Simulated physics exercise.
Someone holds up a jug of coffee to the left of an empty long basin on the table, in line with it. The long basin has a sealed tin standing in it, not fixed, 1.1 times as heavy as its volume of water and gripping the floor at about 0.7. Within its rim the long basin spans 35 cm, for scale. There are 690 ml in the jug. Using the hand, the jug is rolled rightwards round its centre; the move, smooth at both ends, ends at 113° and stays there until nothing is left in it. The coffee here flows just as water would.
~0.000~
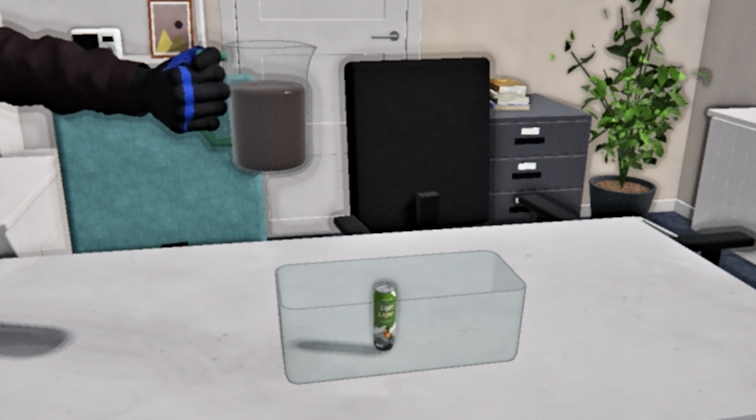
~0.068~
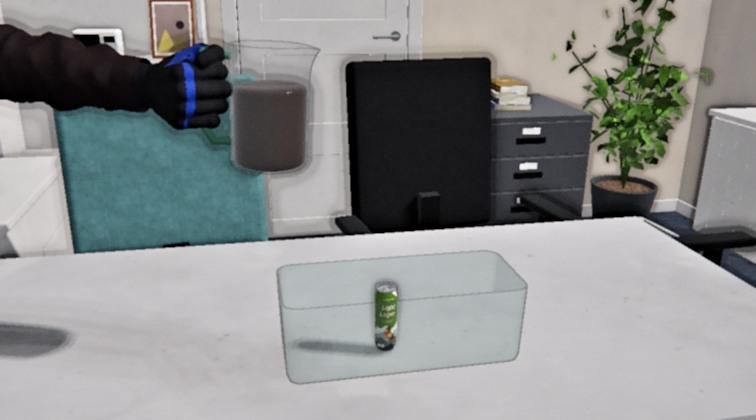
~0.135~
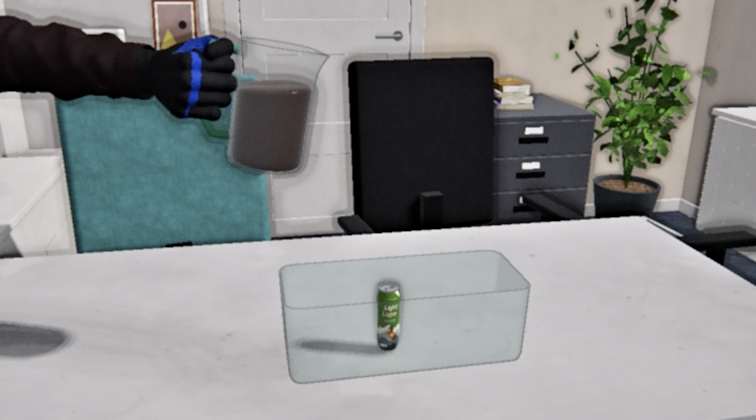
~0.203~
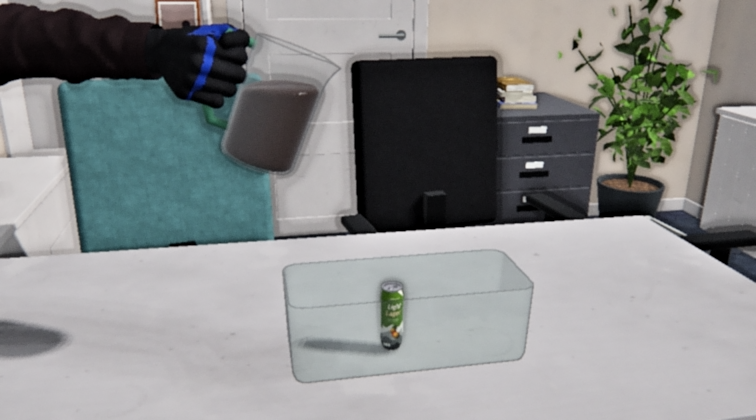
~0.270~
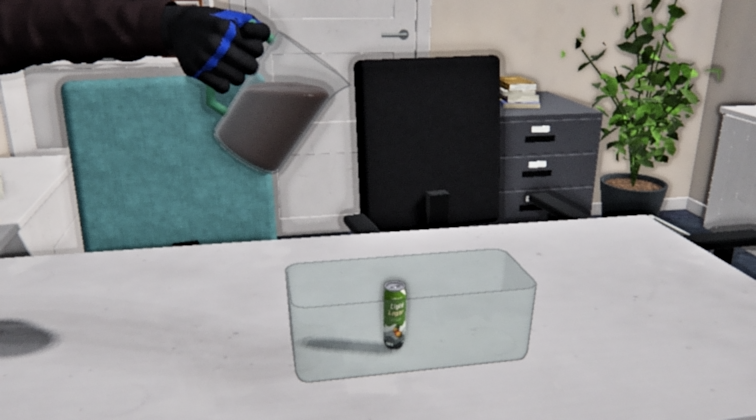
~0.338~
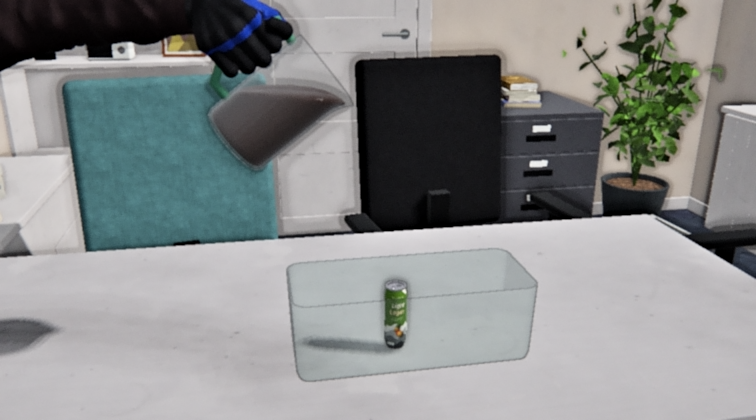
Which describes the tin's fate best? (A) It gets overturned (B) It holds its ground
Option B: It holds its ground.
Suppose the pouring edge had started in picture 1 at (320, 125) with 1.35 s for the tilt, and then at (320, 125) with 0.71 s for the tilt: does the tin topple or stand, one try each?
Try 1: Tipped over; try 2: Tipped over.
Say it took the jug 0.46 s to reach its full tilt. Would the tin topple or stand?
The tin would stay balanced.
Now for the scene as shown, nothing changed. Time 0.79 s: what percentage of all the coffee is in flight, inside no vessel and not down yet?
Some 34 % is up in the air.
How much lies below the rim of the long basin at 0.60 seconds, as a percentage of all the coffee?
3 %, roughly.
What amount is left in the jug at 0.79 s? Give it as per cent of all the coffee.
Roughly 16 percent remains.
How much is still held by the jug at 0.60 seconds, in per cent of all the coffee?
I'd estimate some 64 % remains.
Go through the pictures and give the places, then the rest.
In the first frame, tilt 0°; pouring edge (316, 46); surface from (230, 87) to (304, 85); the long basin's rim runs from (278, 288) to (510, 269); the tin's top is at (385, 290).
In the second frame, tilt 3°; pouring edge (320, 48); surface from (232, 87) to (307, 85).
In the third frame, tilt 10°; pouring edge (329, 55); surface from (237, 87) to (311, 86).
In the fourth frame, tilt 21°; pouring edge (341, 67); surface from (238, 96) to (319, 88).
In the fifth frame, tilt 36°; pouring edge (351, 84); surface from (230, 106) to (330, 90).
In the sixth frame, tilt 52°; pouring edge (354, 105); surface from (214, 106) to (343, 97).
By 0.60 s the tilt is 106° and 64 per cent is still to pour; the tin stands where it began.
By 0.79 s the tilt is 113° and 16 per cent is still to pour; the tin stands where it began.
By 0.99 s the tilt is 113° and 1 per cent is still to pour; the tin stands where it began.
By 1.21 s the tilt is 113° and 0 per cent is still to pour; the tin stands where it began.
At rest the tin stands where it began.
